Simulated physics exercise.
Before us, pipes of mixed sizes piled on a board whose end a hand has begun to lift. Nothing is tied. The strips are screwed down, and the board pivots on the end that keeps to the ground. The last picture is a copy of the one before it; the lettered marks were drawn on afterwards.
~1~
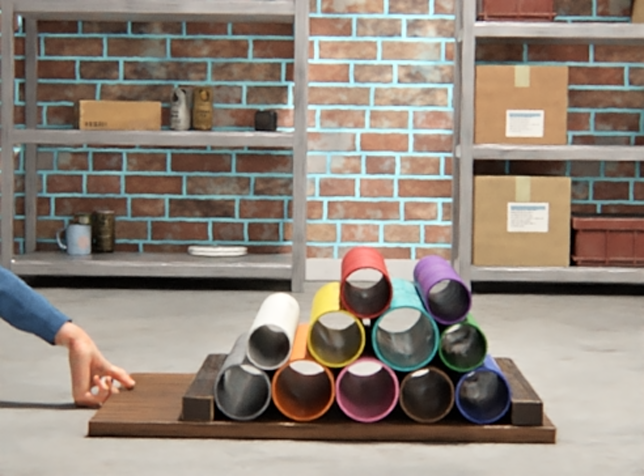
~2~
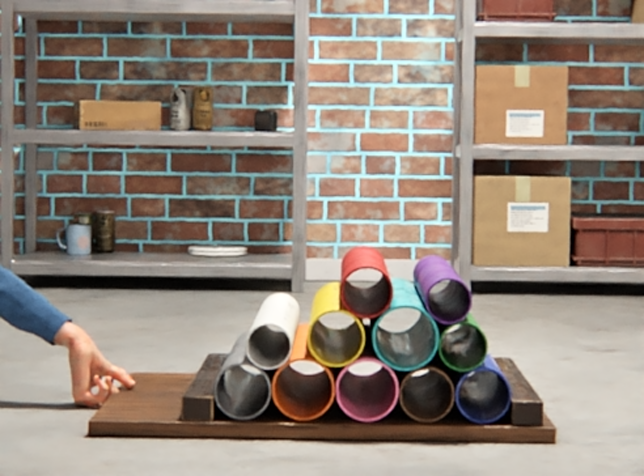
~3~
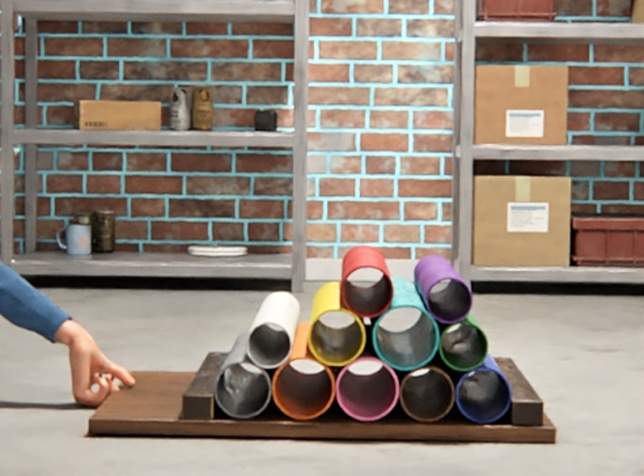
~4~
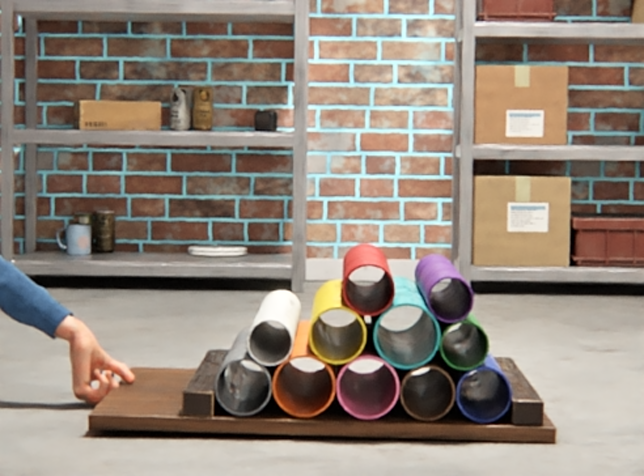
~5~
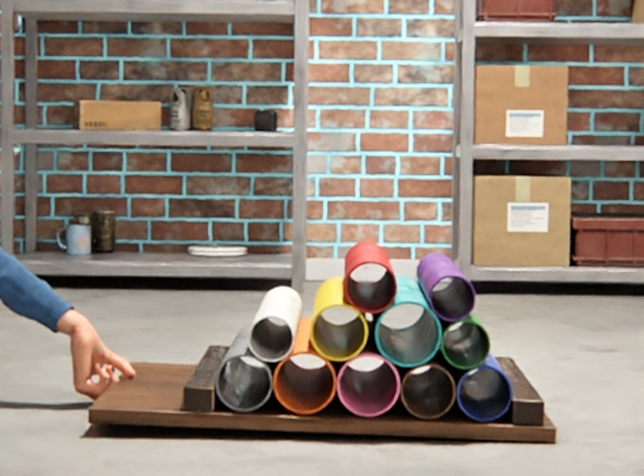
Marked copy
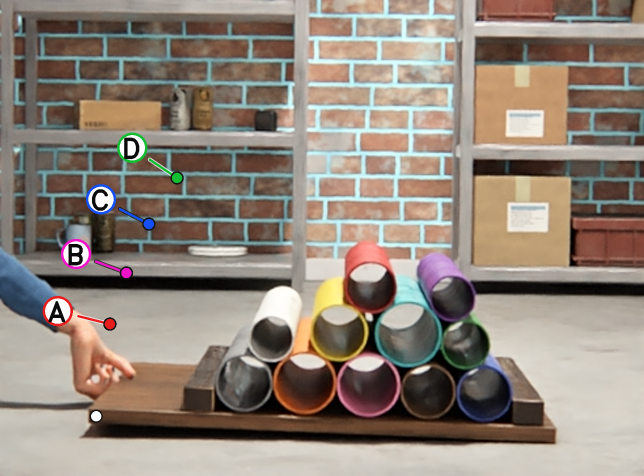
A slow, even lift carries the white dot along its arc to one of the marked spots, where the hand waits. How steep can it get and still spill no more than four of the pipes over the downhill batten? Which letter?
The answer is mark C.
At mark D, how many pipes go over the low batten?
The count is five.
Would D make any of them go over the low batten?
At D: Yes.
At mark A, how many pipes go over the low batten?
With A, none.
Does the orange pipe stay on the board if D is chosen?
The orange pipe: Yes.
On the copy, A at (110, 324); B at (126, 273); C at (149, 224); D at (177, 178); the white dot at (96, 416).
On C. First, board at 16°.
Then, board at 27°.
Finally, board at 27°, four over the low batten (turquoise, green, purple, red).
By contrast, A none over the low batten; B one over the low batten (purple); D five over the low batten.
